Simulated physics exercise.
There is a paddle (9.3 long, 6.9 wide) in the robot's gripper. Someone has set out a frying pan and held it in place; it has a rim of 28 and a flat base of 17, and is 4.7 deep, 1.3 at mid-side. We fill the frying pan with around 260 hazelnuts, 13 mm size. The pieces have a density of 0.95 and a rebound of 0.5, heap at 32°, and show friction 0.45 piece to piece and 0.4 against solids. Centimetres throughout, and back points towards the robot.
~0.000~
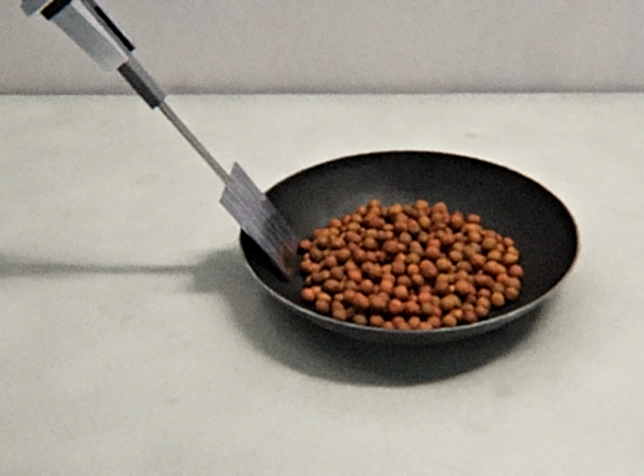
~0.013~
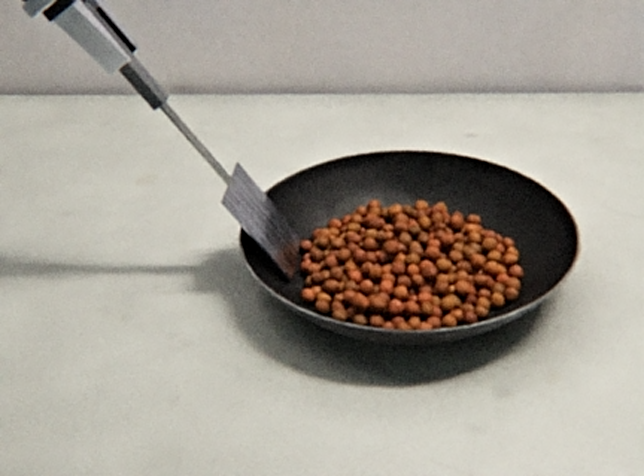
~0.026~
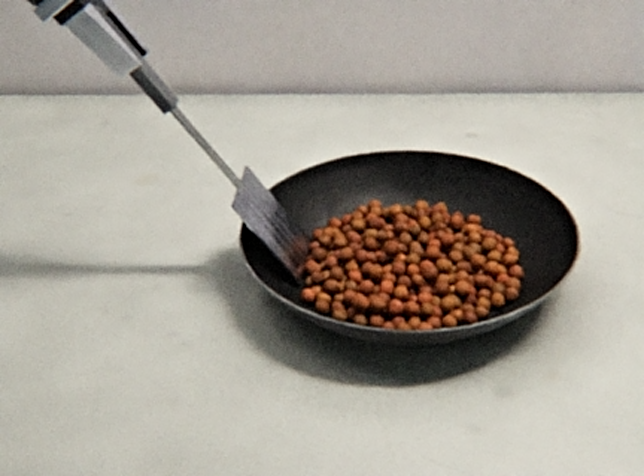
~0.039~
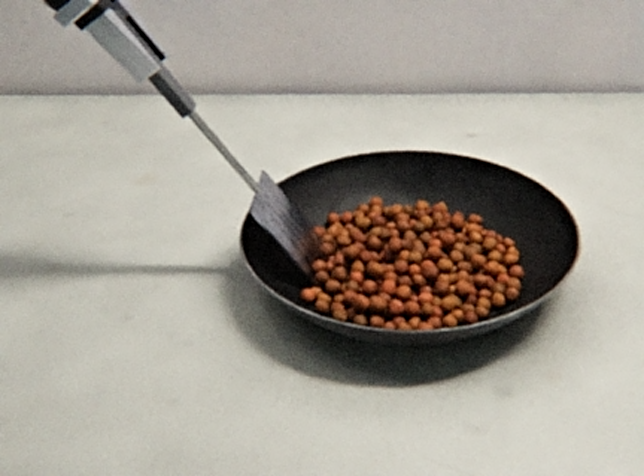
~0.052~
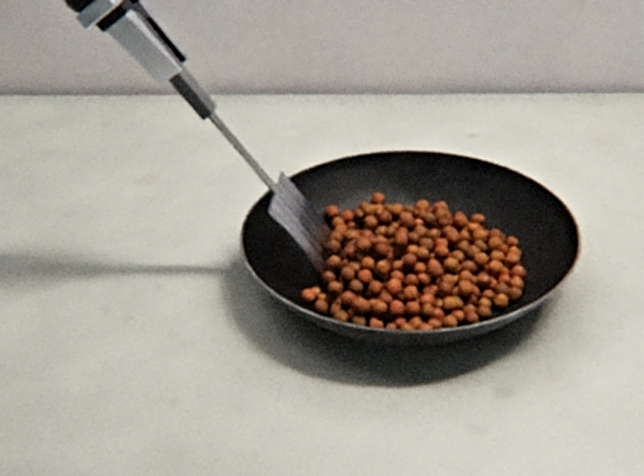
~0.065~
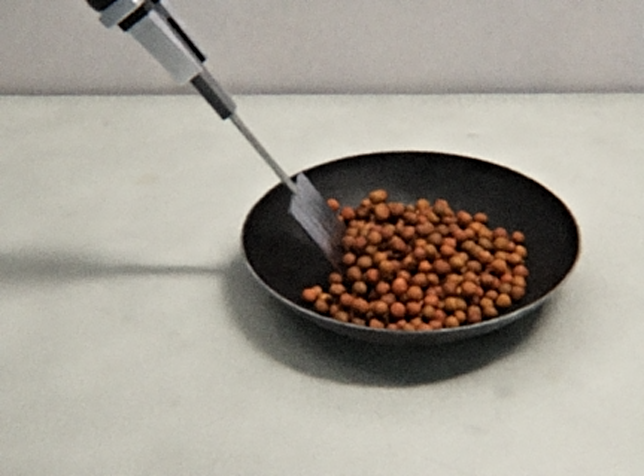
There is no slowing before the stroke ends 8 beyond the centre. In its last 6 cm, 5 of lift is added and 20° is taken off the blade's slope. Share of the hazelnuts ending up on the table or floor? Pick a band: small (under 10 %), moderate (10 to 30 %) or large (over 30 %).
The share is moderate, 10 to 30 %.
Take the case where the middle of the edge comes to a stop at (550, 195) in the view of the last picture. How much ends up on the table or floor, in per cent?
The share ending on the table or floor is about 25 per cent.
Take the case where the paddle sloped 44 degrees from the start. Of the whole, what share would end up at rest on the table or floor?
Estimate for that slope: Some 15 per cent.
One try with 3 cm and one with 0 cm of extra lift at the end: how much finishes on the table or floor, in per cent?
Near 15 and 5 percent respectively.
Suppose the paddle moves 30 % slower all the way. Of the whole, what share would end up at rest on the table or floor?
I'd reckon close to 10 per cent.
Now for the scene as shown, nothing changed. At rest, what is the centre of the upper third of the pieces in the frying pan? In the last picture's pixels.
You'll find it at about (499, 254).
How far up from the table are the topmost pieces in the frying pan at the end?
Some 4.0 cm above the table.
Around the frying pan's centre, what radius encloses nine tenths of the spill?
Around 105 centimetres.
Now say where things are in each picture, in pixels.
The first frame shows paddle top edge at (228, 181), sloping 56°; upper third of the load around (401, 254), from x 305 to 515, top at y 205; 259 in the frying pan.
The second frame shows paddle top edge at (229, 181), sloping 56°; upper third of the load around (401, 254), from x 305 to 515, top at y 205.
The third frame shows paddle top edge at (239, 185), sloping 56°; upper third of the load around (400, 255), from x 310 to 515, top at y 205.
The fourth frame shows paddle top edge at (256, 189), sloping 56°; upper third of the load around (402, 253), from x 305 to 515, top at y 205.
The fifth frame shows paddle top edge at (276, 191), sloping 56°; upper third of the load around (400, 249), from x 310 to 520, top at y 200.
The sixth frame shows paddle top edge at (295, 191), sloping 56°; upper third of the load around (408, 245), from x 310 to 520, top at y 195; 259 in the frying pan.
After 0.10 s, sloping 56°, highest piece 7 above the table; 259 in the frying pan.
After 0.13 s, sloping 51°, highest piece 7 above the table; 259 in the frying pan.
After 0.34 s, sloping 36°, highest piece 6 above the table; 221 in the frying pan, 33 on the table or floor, 5 on the blade or in flight.
After 1.39 s, sloping 36°, highest piece 4 above the table; 221 in the frying pan, 38 on the table or floor.
At rest, 221 in the frying pan, 38 on the table or floor. That is 15 % on the table or floor.
